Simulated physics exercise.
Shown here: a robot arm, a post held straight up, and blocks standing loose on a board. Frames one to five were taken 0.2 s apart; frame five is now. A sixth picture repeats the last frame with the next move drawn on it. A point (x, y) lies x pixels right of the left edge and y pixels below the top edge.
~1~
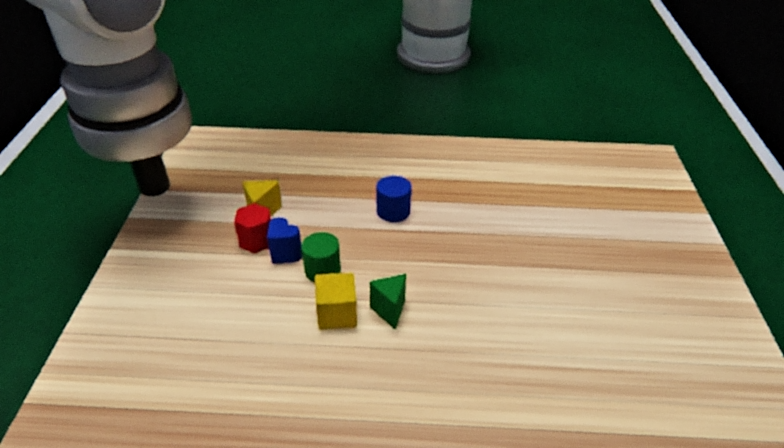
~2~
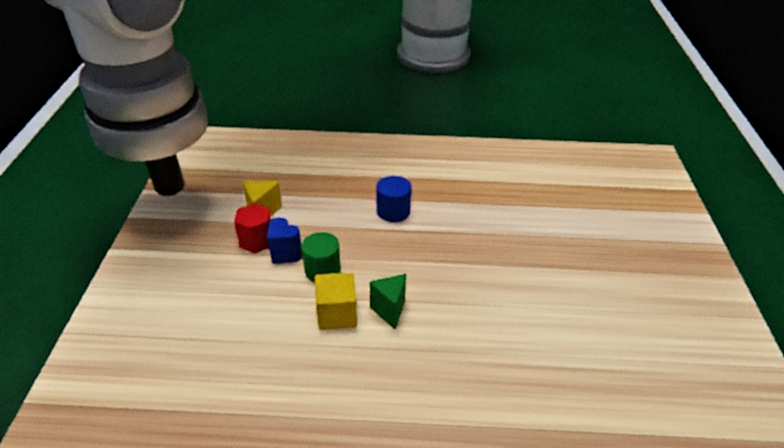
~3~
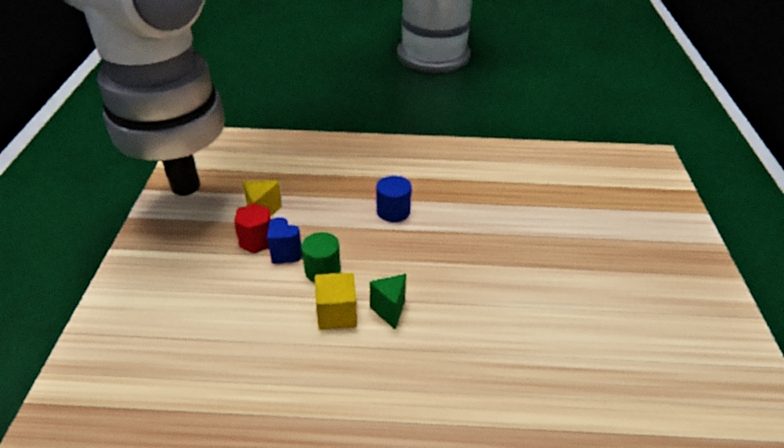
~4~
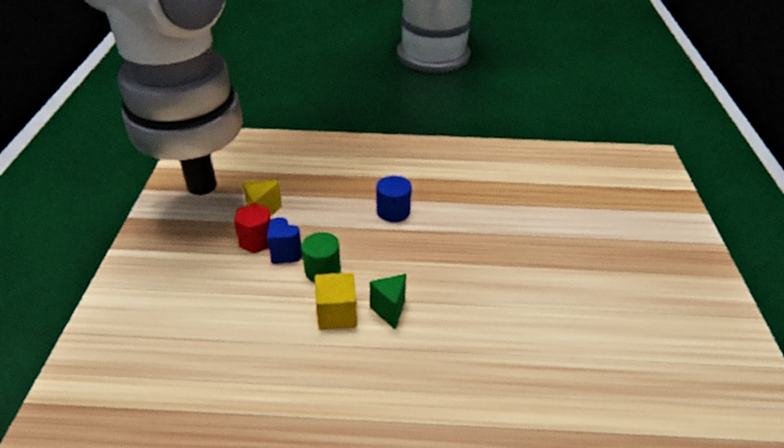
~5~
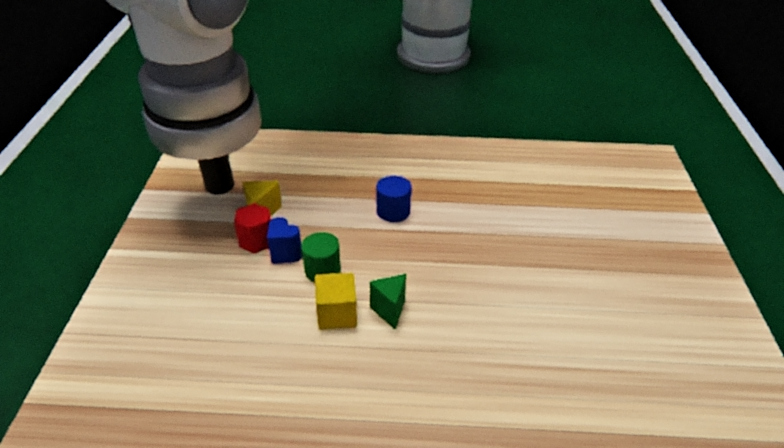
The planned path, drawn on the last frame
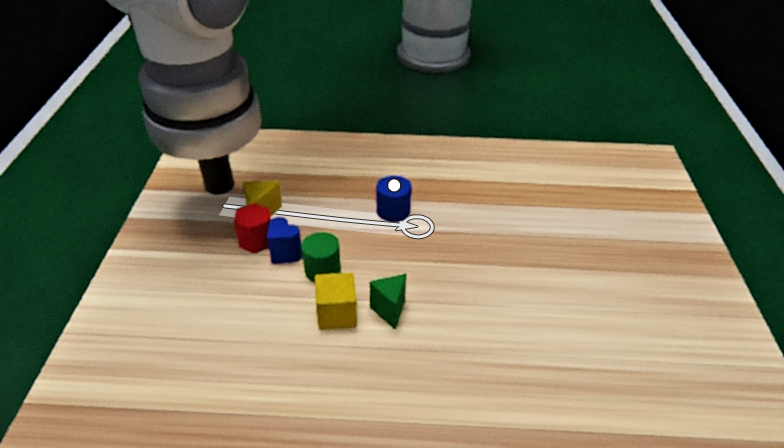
Robot arm sliding its upright black post slowly rightward over a wooden board towards small coloured blocks, which all stay still.
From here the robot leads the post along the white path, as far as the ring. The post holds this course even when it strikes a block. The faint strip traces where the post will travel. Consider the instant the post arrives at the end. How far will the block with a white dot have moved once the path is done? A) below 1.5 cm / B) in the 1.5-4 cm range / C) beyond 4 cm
The correct letter is B.
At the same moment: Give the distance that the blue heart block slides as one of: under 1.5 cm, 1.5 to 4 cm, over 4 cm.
Final distance: Less than 1.5 cm.
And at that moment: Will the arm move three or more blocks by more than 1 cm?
I'd say no.
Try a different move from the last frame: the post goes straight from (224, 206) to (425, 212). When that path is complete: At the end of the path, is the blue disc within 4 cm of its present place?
That would be a no.
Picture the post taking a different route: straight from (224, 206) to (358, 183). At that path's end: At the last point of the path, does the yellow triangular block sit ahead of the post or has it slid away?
No longer ahead of the post.
Path on the board, from (224, 206) directly to (417, 227); the dot is on the blue disc.
On the path given first. One third of the way, post at (285, 195); yellow triangular block at (307, 196), turned 55° clockwise.
Two thirds of the way, post at (351, 202); yellow triangular block at (369, 209), turned 85° clockwise.
At the end, post at (419, 208); red six-sided block in place; yellow triangular block at (392, 217), turned 125° clockwise; blue heart block in place; blue disc at (424, 181).
